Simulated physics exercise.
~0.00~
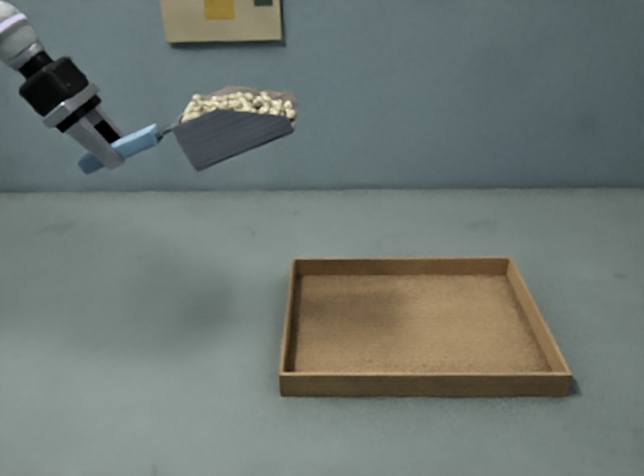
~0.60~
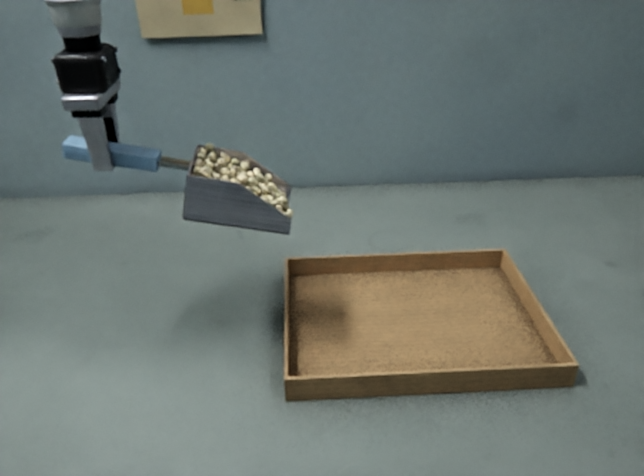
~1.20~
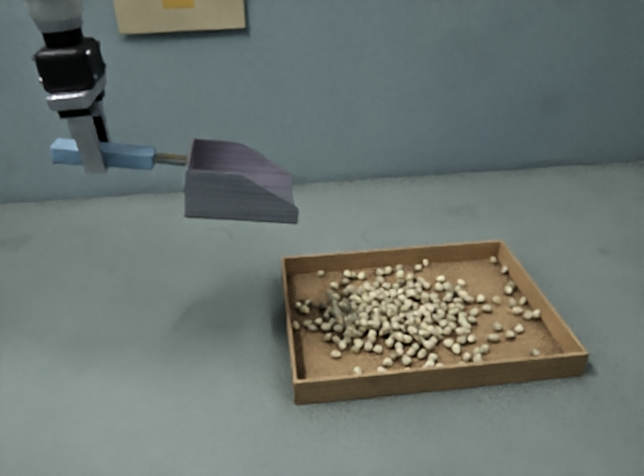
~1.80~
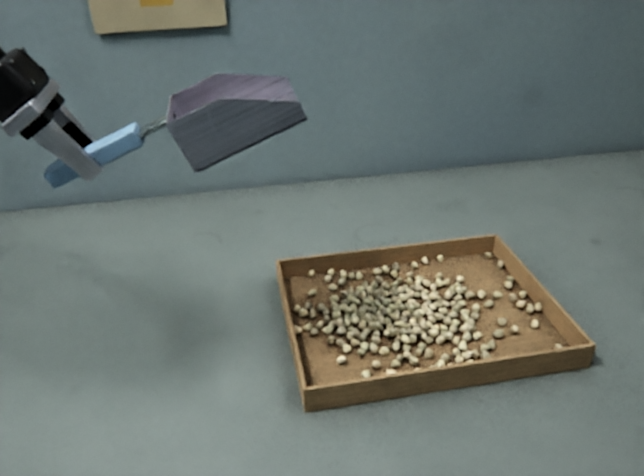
The clip shows a robot arm holding a blue-handled scoop heaped with pale beans, which tips downward and sends them into a shallow brown tray at right; the emptied scoop then tilts back up, leaving the beans scattered across the tray.
